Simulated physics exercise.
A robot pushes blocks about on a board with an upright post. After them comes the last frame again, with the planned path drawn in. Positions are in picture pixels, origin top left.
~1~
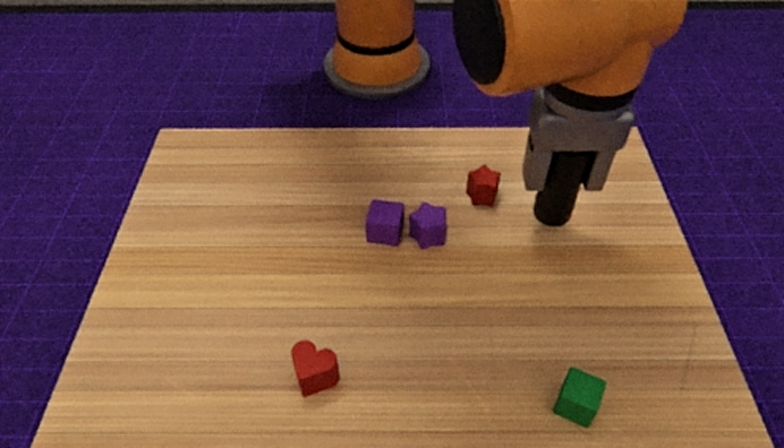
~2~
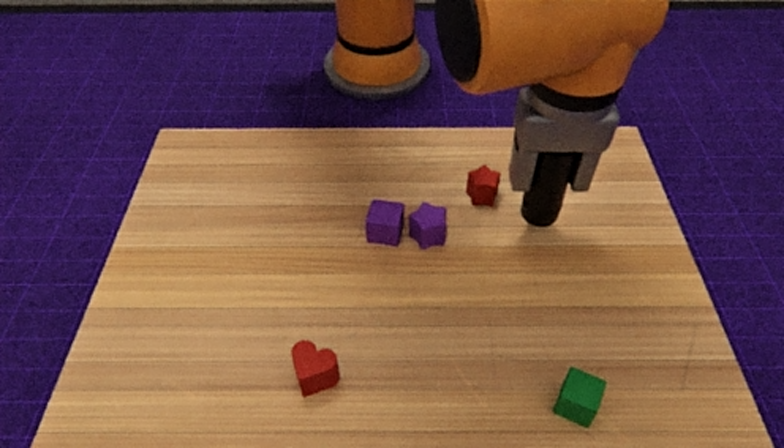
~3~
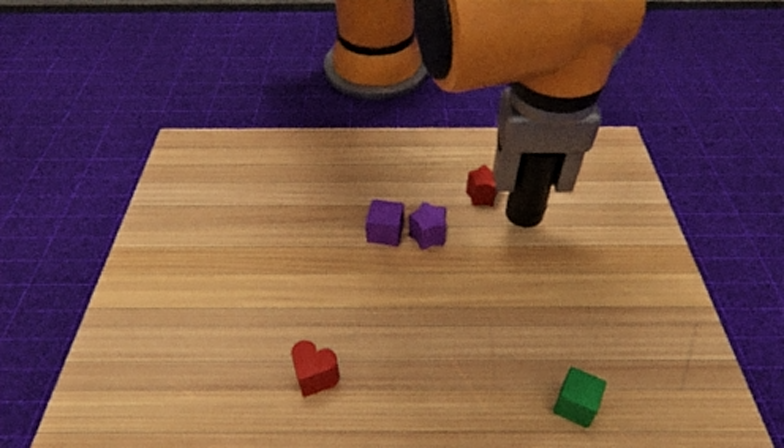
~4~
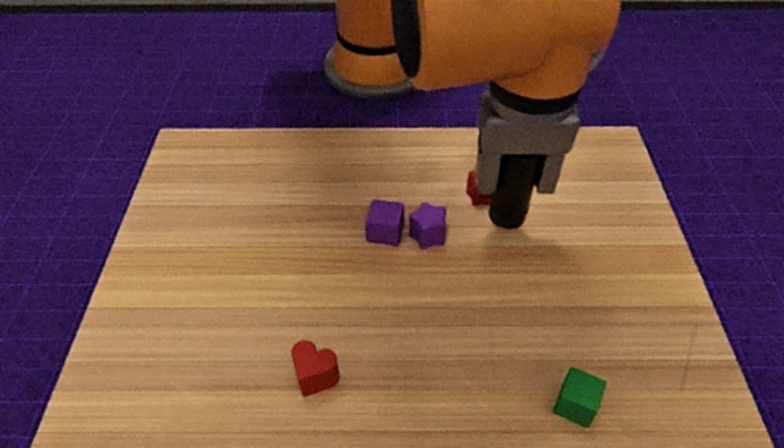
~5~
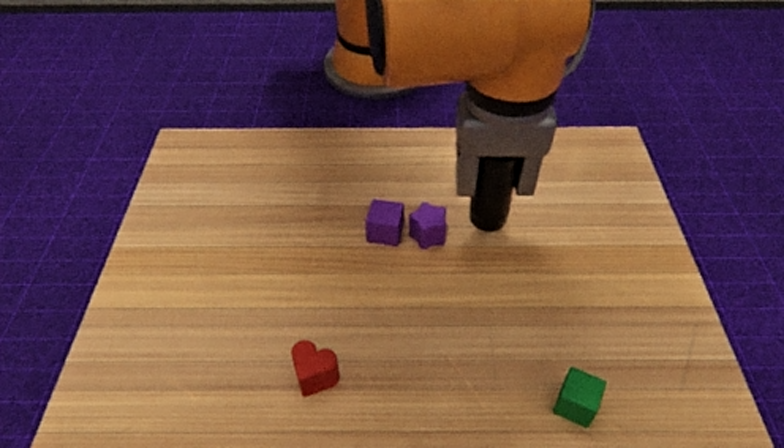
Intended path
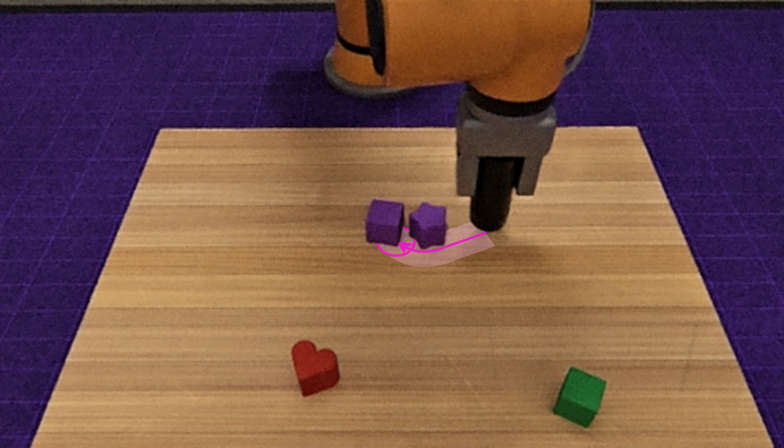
Orange robot arm sliding its black post left across a wooden board, passing in front of a red star block near still purple blocks.
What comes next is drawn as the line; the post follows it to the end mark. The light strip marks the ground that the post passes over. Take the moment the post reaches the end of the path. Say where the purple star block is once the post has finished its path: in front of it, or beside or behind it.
It will keep going ahead of the post.
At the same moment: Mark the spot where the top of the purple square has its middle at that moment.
The centre of its top face lies at (340, 196).
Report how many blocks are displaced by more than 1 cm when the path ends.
I predict two.
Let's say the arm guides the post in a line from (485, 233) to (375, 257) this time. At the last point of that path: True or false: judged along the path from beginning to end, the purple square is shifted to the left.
That claim is false.
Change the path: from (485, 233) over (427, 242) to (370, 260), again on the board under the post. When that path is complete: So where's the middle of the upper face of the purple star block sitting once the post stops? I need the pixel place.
Located at (333, 230).
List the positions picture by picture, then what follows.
Lower end of the post (552, 214), tops of blocks, purple square (385, 212), purple star block (430, 215), red star block (485, 176), in the first frame.
Post (539, 214), blocks as before, in the second frame.
Post (524, 215), blocks as before, in the third frame.
Post (507, 216), blocks as before, in the fourth frame.
Post (488, 219), purple square (385, 212), purple star block (430, 215), red star block hidden, in the fifth frame.
The drawn path runs from (485, 233) over (456, 243) and (425, 252) to (396, 241).
What follows on the original path. One third of the way, post (457, 229); purple star block (424, 216), turned 15° clockwise.
Two thirds of the way, post (426, 238); purple square (367, 207); purple star block (400, 215), turned 40° clockwise.
At the end, post (396, 227); purple square (340, 196); purple star block (372, 204), turned 40° clockwise; red star block not moved.
